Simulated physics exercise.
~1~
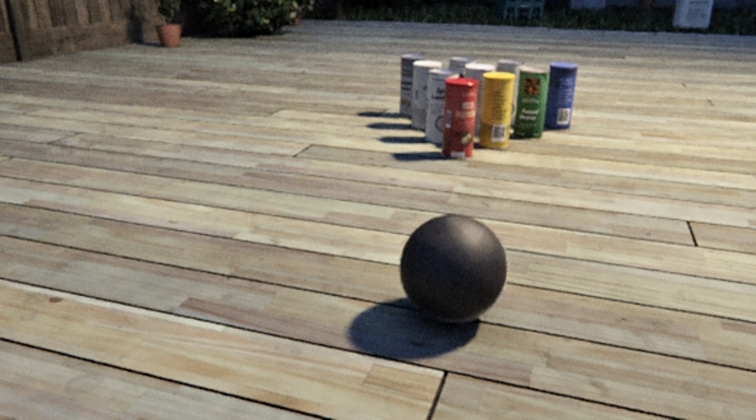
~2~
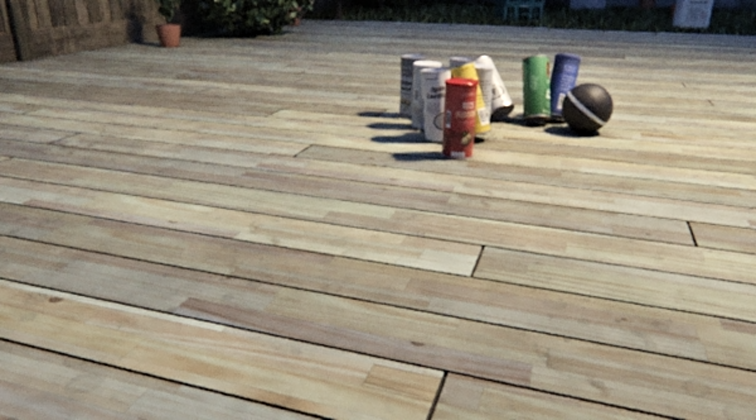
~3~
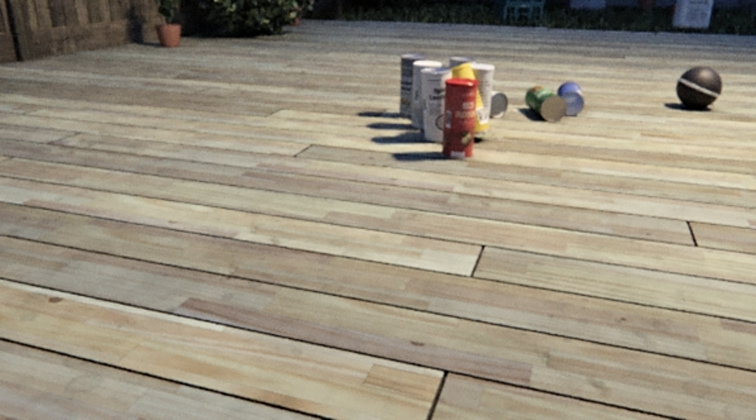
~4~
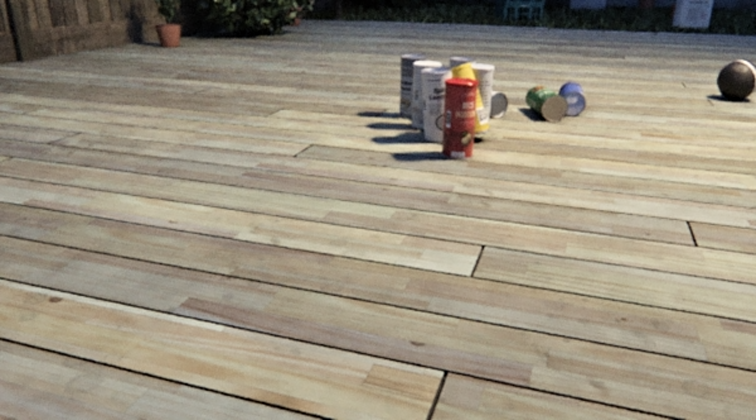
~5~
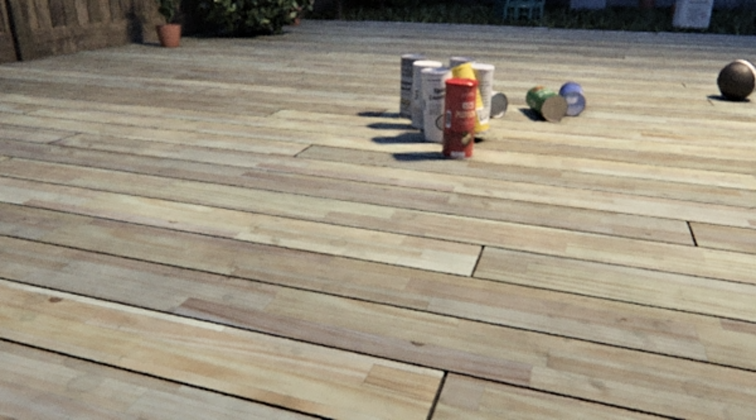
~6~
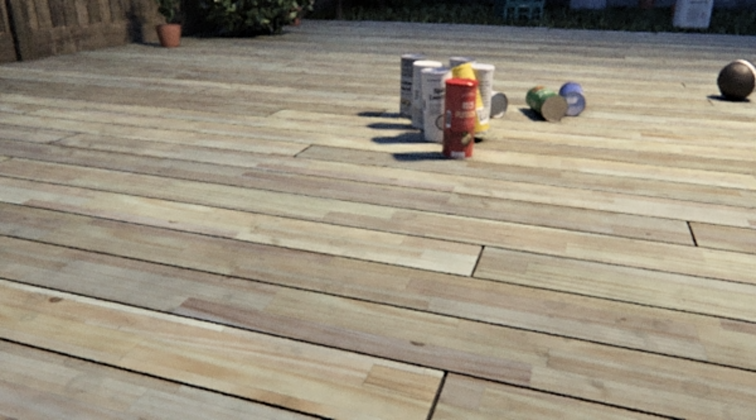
We see a dark ball roll across a wooden deck into a cluster of upright canisters, knocking the green and blue ones onto their sides before rolling off to the right and stopping, while the red canister stays standing and the yellow one rests tilted.
